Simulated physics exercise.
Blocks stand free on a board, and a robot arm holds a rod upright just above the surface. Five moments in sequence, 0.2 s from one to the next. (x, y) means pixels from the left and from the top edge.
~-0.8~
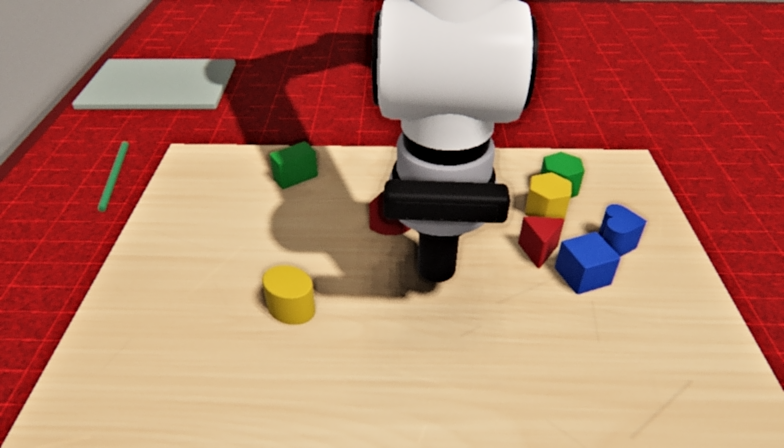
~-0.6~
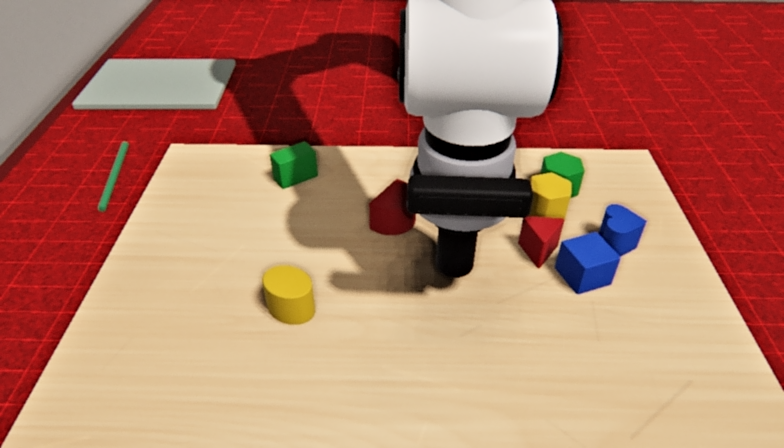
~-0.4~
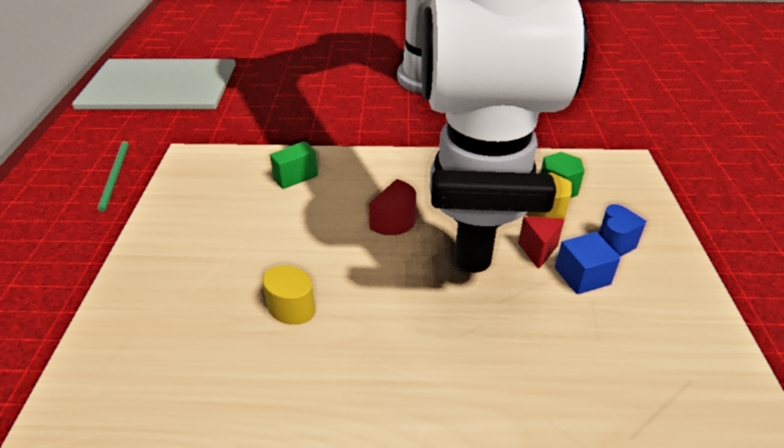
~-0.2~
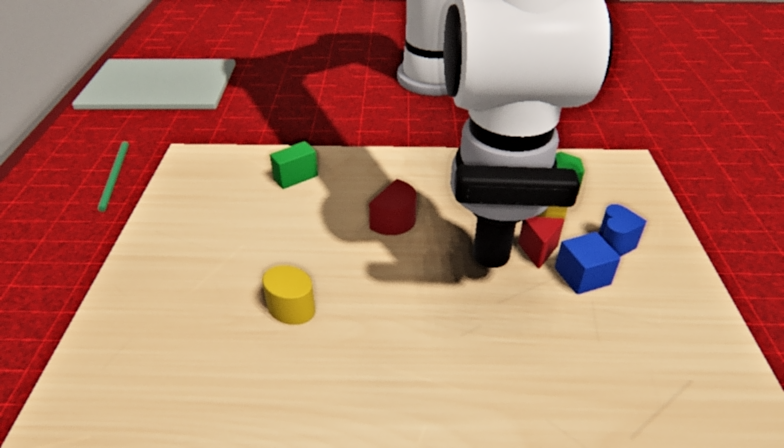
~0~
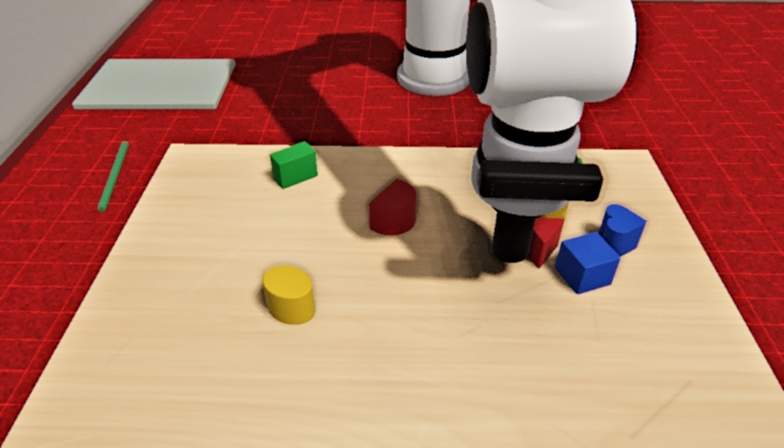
The clip opens on a wooden board scattered with colored blocks, a white robot arm holding a black rod upright near the middle. The arm carries the rod steadily to the right and slightly away from the viewer, uncovering a dark red block and partly covering the cluster at right, while the blocks stay still.
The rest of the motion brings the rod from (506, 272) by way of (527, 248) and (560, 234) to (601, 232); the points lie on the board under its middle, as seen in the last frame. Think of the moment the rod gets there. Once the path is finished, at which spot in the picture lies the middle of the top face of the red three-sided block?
Just about (630, 196).
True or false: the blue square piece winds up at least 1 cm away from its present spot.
The statement is incorrect.
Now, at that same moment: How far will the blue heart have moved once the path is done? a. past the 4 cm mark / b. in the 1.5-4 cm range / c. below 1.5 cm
The one that fits is b, in the 1.5-4 cm range.
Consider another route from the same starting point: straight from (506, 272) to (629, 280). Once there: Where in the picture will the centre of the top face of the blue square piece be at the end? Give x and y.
The middle of its upper face will lie at (681, 257).
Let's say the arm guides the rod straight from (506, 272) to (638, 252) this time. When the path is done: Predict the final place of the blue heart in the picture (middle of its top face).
It will end up at (646, 204).
What follows on the original path. One third of the way, rod at (531, 228); red three-sided block at (561, 215).
Two thirds of the way, rod at (565, 215); red three-sided block at (594, 203).
At the end, rod at (607, 212); red three-sided block at (630, 196); yellow six-sided block in place; blue square piece in place; blue heart at (644, 219), turned 50° clockwise.
